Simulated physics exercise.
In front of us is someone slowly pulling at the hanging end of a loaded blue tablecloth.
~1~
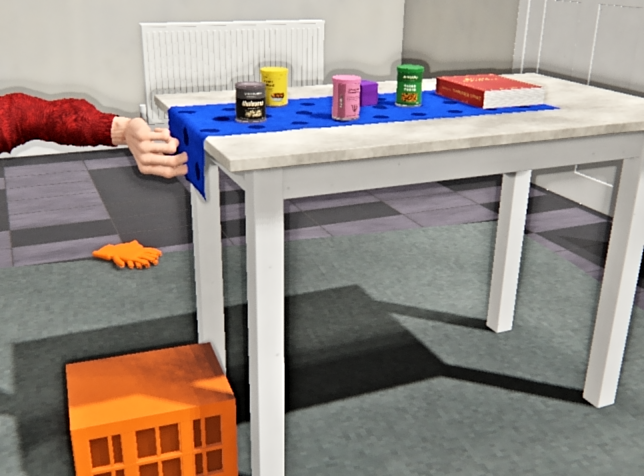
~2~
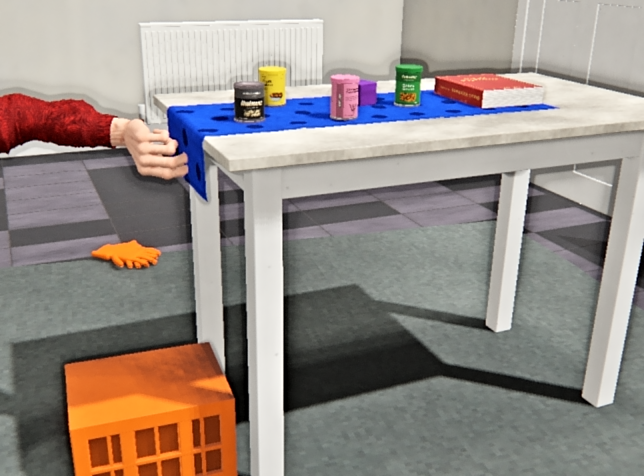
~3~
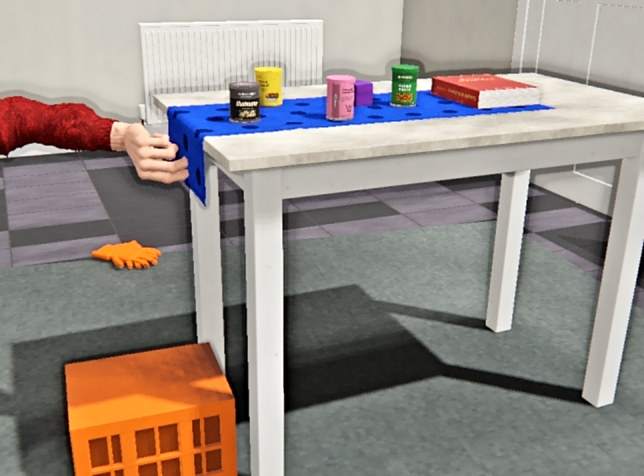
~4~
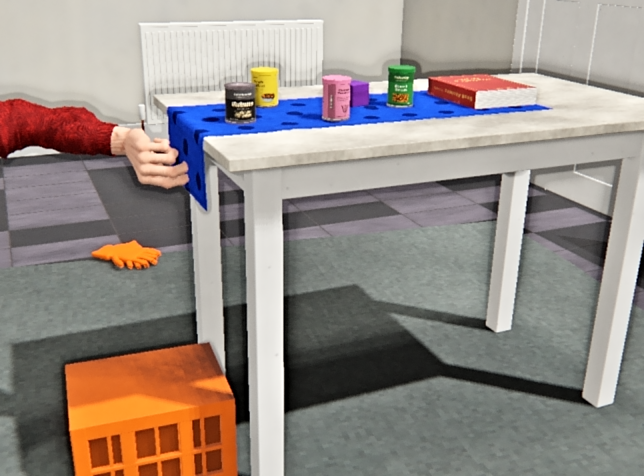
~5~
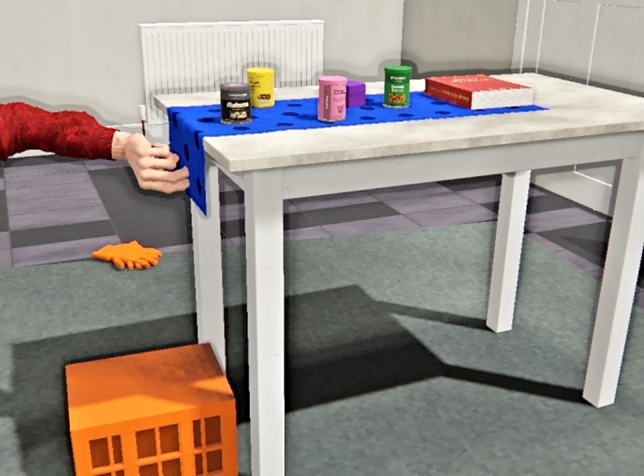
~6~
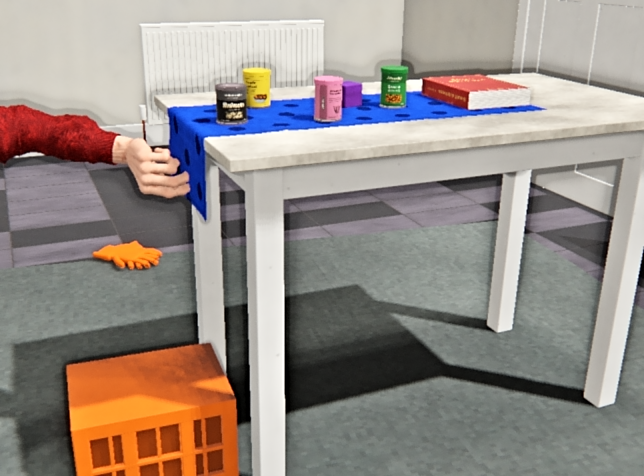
In a room with a grey floor, a red-sleeved arm at the left grips the hanging end of a blue cloth on a pale table holding four cans, a purple cube and a red book. The hand slowly draws the cloth down a little, and the items on it shift slightly left together.
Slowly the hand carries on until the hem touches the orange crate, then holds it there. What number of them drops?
I expect the number going over to be four.
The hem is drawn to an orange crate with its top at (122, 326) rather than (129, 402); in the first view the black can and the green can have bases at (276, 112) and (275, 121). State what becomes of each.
Result - the black can comes off, and the green can comes off.
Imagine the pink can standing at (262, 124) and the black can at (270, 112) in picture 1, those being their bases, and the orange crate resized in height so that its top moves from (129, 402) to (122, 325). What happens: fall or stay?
Observed: Pink can departs; black can departs.
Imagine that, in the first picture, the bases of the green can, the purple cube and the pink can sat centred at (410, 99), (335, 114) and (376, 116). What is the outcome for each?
As for the green can, it holds its spot; the purple cube, it leaves the top; the pink can, it leaves the top.
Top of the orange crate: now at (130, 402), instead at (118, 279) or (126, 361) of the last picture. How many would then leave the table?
You'd get 1 and then 3.
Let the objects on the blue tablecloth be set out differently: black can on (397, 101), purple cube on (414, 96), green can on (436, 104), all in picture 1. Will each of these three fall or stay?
The black can will stay where it is, the purple cube will stay where it is, and the green can will stay where it is.
A little later, hem near (190, 297); black can and yellow can gone.
Next, hem on the crate; black can, yellow can, pink can and purple cube gone.
When it is over, hem on the crate; black can, yellow can, pink can and purple cube gone. It carries off four.
